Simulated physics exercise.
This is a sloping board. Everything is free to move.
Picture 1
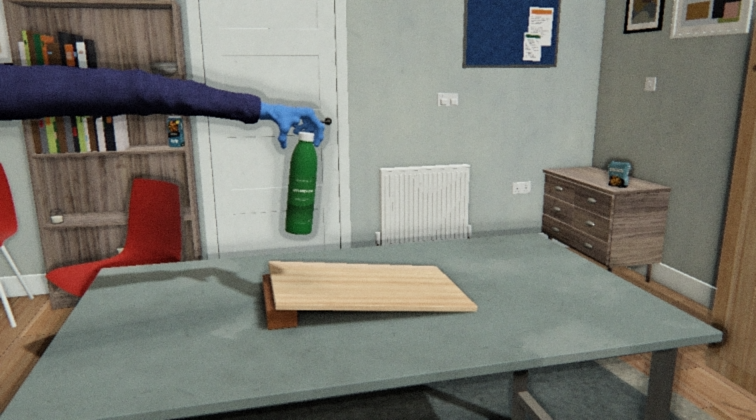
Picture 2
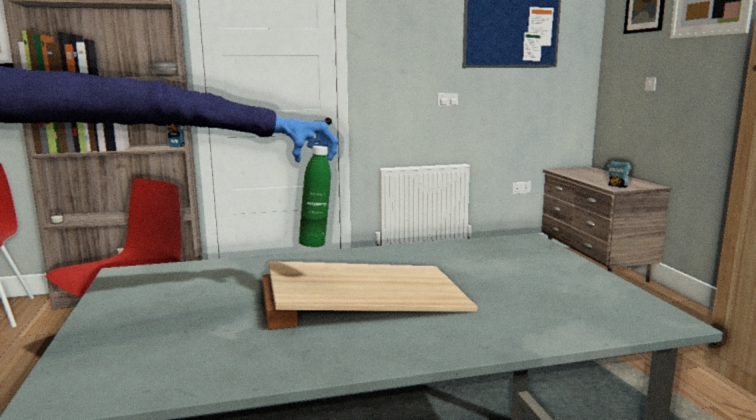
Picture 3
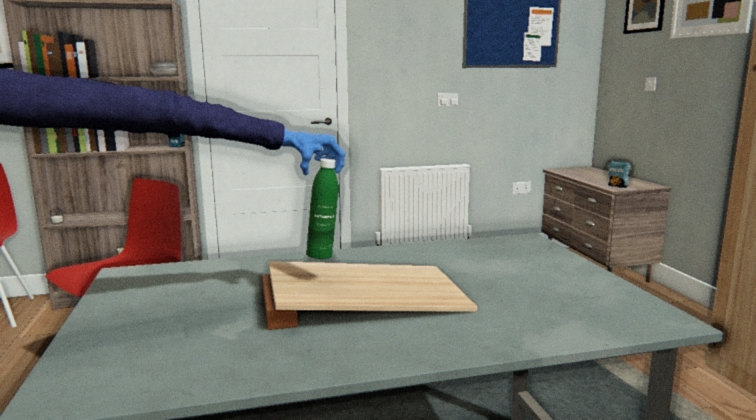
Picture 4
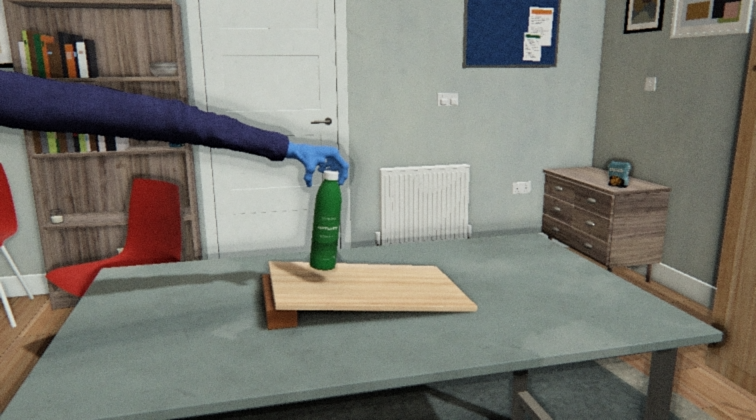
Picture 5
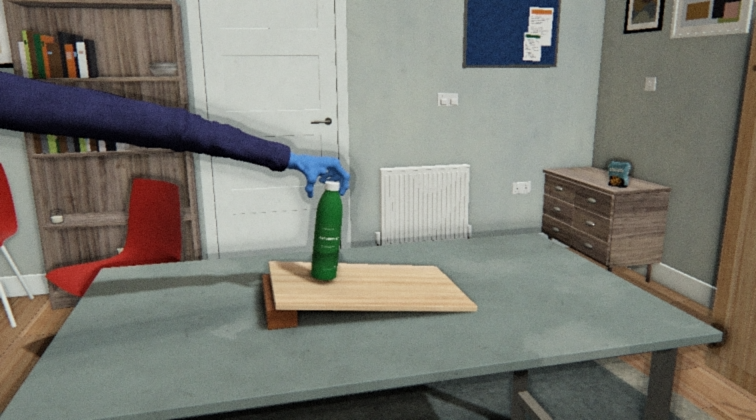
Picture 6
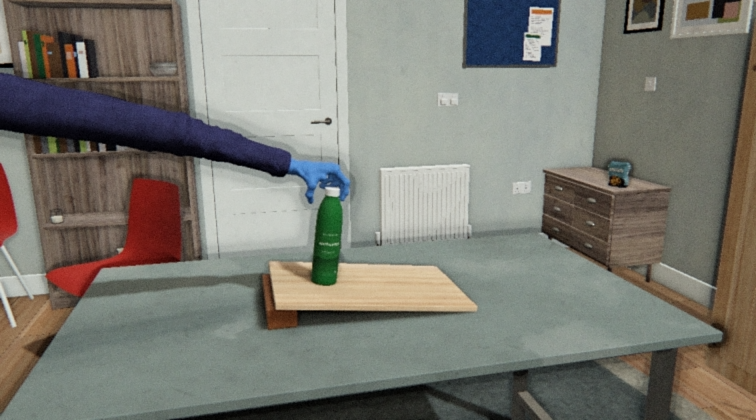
In a room with a bookshelf, a red chair and a radiator, a wooden board slopes down to the right on a grey table. A blue-gloved hand holding a green bottle by its top moves rightward and down, lowering it upright onto the board's raised left part.
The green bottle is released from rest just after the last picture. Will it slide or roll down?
In the end the green bottle remains at rest.
Then, 0.20 s past the last view, nothing moves.
Then, 0.40 s past the last view, green bottle resting near (328, 236).
Finally, it is still in place. Final places as the last picture's camera would see them, green bottle near (328, 236). The green bottle stays where it is put.
